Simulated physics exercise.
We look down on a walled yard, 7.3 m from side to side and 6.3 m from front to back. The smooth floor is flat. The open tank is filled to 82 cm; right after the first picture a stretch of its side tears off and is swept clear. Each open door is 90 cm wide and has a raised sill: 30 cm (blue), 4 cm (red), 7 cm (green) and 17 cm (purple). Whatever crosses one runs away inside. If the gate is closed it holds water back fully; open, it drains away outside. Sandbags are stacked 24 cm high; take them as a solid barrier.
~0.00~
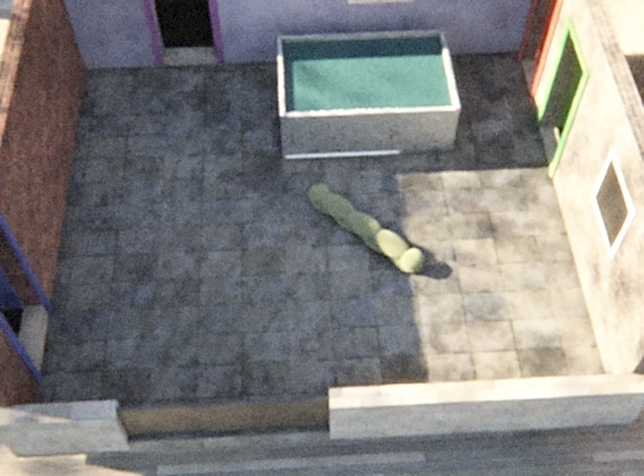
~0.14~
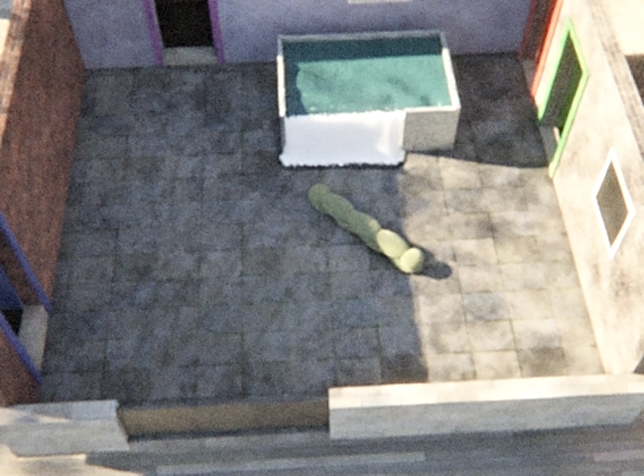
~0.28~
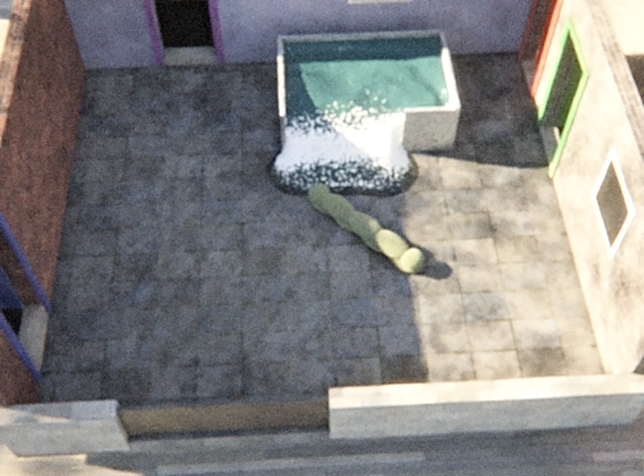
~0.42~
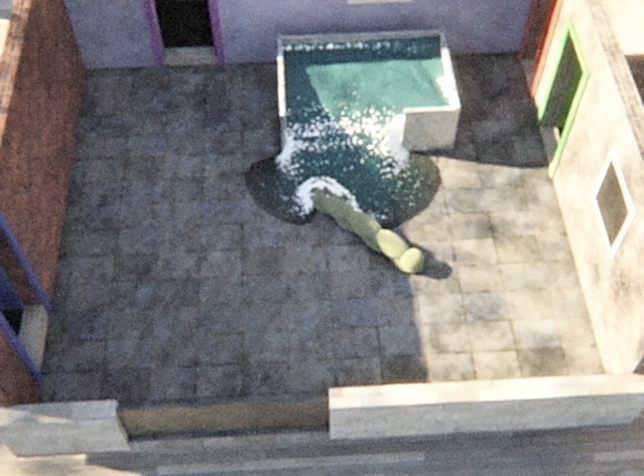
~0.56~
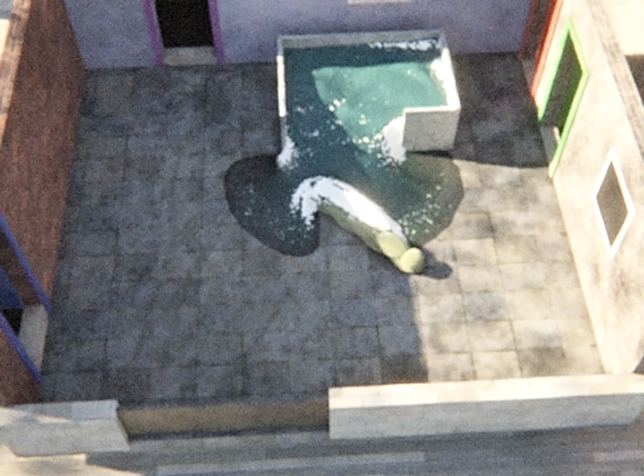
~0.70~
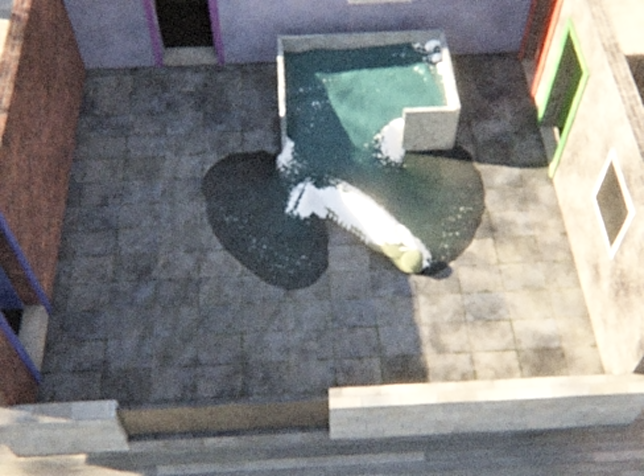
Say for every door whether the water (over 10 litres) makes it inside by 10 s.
Door by door: At the blue door it stays under the limit; at the red door it passes the limit; at the green door it stays under the limit; at the purple door it stays under the limit.
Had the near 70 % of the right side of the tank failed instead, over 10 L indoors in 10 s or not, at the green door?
Against that limit: Green over.
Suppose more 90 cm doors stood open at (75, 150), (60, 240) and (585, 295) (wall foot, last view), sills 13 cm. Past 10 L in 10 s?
In turn: Under, under, above.
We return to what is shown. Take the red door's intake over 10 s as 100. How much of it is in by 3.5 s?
About 0 per cent.
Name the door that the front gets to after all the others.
The purple one.
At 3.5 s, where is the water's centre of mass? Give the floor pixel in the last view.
Near (346, 252).
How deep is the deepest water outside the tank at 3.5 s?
About 26 cm.
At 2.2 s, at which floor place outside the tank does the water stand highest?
Around (606, 399).
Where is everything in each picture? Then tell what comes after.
In the first picture, the open tank at (365, 75) is whole and still, 82 cm deep.
In the second picture, water pours out at (344, 140) and has run 0.9 m, to (284, 164); typically 10 cm deep outside, 82 cm at the open tank's back.
In the third picture, the front is at (273, 174), 1.2 m from the gap at (344, 141); 1.5 m2 of floor is under water; 80 cm left at the back of the open tank.
In the fourth picture, water pours out at (344, 142) and has run 1.5 m, to (413, 212); typically 14 cm deep outside, 71 cm at the open tank's back.
In the fifth picture, water pours out at (344, 142) and has run 2.0 m, to (406, 250); typically 8 cm deep outside, 71 cm at the open tank's back.
In the sixth picture, water pours out at (344, 142) and has run 2.5 m, to (289, 285); typically 6 cm deep outside, 67 cm at the open tank's back.
After 1.4 s water covers 40 % of the floor and is deepest (49 cm) near (334, 196); blue door not reached, red door not reached, green door not reached, purple door not reached.
After 2.2 s water covers 60 % of the floor and is deepest (44 cm) near (606, 399); blue door 9 cm at the sill, 0 L in, red door not reached, green door 1 cm at the sill, 0 L in, purple door not reached.
After 3.5 s water covers 70 % of the floor and is deepest (26 cm) near (33, 429); blue door 21 cm at the sill, 0 L in, red door not reached, green door 6 cm at the sill, 0 L in, purple door not reached.
After 6.0 s water covers 85 % of the floor and is deepest (16 cm) near (308, 414); blue door 9 cm at the sill, 0 L in, red door 4 cm at the sill, 0 L in, green door 6 cm at the sill, 0 L in, purple door not reached.
After 10.0 s water covers 100 % of the floor and is deepest (16 cm) near (270, 78); blue door 9 cm at the sill, 0 L in, red door 8 cm at the sill, 32 L in, green door 5 cm at the sill, 1 L in, purple door 10 cm at the sill, 0 L in.
